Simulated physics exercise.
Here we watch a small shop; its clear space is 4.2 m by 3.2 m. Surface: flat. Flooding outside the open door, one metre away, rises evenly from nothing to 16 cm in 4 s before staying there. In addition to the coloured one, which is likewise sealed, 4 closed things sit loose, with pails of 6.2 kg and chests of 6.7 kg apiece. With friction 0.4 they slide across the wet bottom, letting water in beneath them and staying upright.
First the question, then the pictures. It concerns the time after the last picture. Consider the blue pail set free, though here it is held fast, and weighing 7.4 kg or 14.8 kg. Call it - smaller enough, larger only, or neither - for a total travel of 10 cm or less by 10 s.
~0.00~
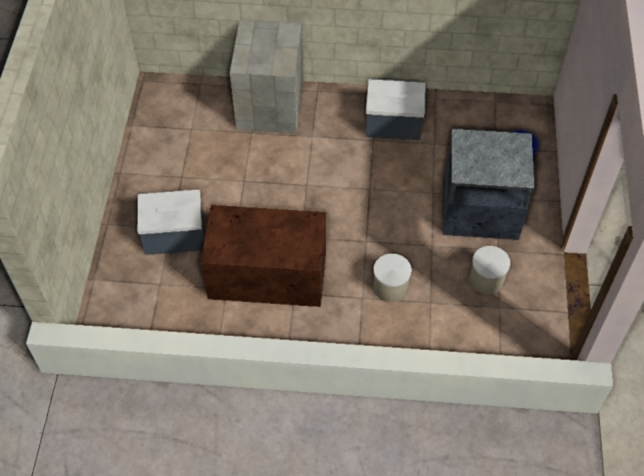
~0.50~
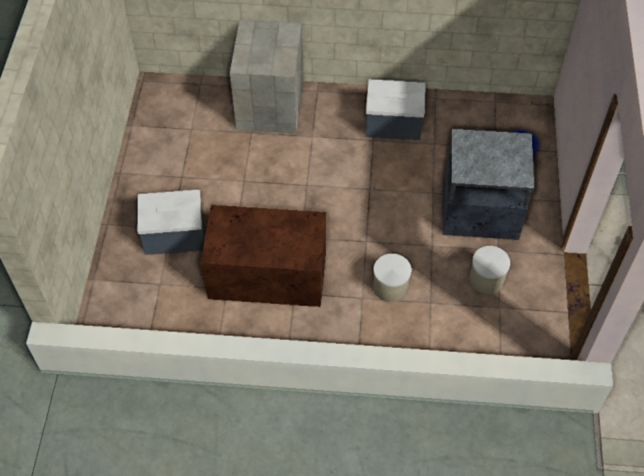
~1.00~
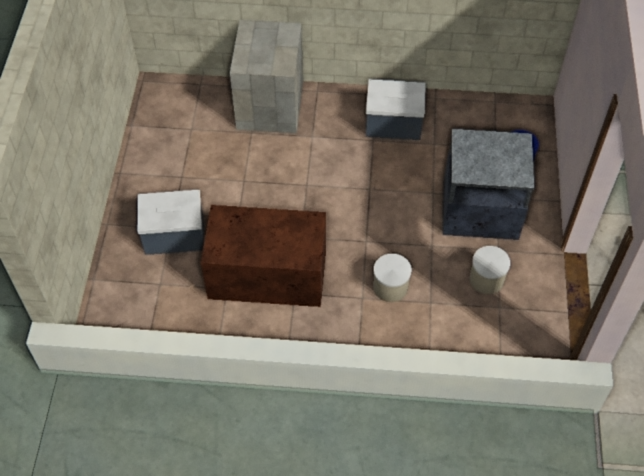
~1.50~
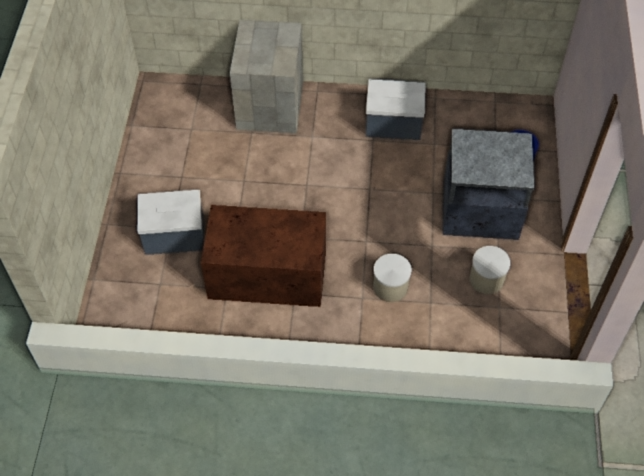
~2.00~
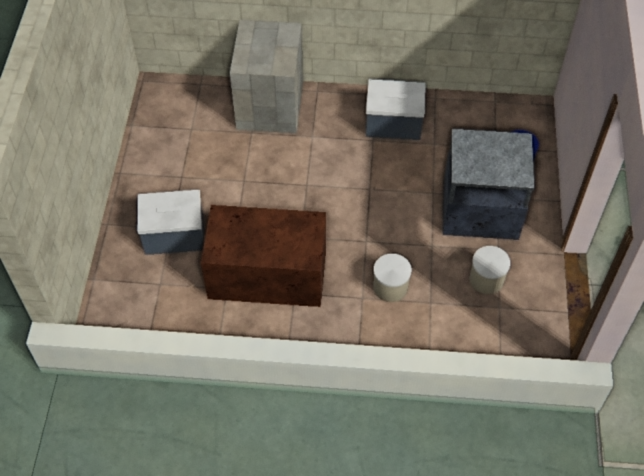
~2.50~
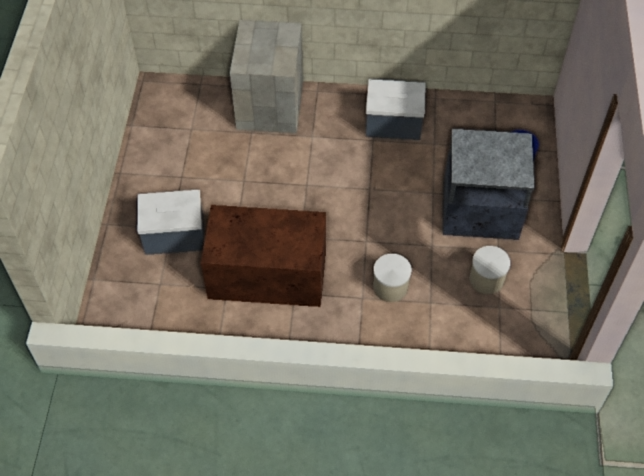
Smaller enough.
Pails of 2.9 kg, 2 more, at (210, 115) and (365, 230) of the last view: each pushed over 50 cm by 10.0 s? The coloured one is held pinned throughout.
Well, below half a metre and then beyond half a metre.
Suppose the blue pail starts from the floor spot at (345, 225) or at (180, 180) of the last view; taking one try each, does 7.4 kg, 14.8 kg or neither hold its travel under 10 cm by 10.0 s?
Respectively, the heavy option is needed and the light option succeeds.
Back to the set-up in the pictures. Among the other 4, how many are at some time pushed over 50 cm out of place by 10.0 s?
That comes to 2.
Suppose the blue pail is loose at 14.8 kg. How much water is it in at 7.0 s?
About 1 cm.
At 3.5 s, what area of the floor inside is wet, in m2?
I'd put it close to 1.5 m2.
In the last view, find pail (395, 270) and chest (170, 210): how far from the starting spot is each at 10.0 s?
They've ended up 250 cm and 40 cm away, in that order.
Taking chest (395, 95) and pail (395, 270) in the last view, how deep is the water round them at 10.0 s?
Around 4 cm and 9 cm.
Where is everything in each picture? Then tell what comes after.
The first picture shows the blue pail at (522, 143), on the bottom; water covers 0.0 m2; 0 of 5 have shifted.
The second picture shows the blue pail at (522, 143) rests on the ground; 0.0 m2 under water; 0 of 5 have shifted.
The third picture shows the blue pail at (522, 143), on the bottom; 0.0 m2 under water; 0 of 5 have shifted.
The fourth picture shows the blue pail at (522, 143) rests on the ground; water covers 0.0 m2; 0 of 5 have shifted.
The fifth picture shows the blue pail at (522, 143), on the bottom; water covers 0.0 m2; 0 of 5 have shifted.
The sixth picture shows the blue pail at (522, 143), on the bottom; 0.2 m2 under water; 0 of 5 have shifted.
After 3.5 s the blue pail would be 0 cm from its start with 7.4 kg and 0 cm from its start with 14.8 kg; 0 cm of water round it then.
After 4.5 s the blue pail would be 0 cm from its start with 7.4 kg and 0 cm from its start with 14.8 kg; 0 cm of water round it then.
After 7.0 s the blue pail would be 0 cm from its start with 7.4 kg and 0 cm from its start with 14.8 kg; 1 cm of water round it then.
After 10.0 s the blue pail would be 0 cm from its start with 7.4 kg and 0 cm from its start with 14.8 kg; 2 cm of water round it then.
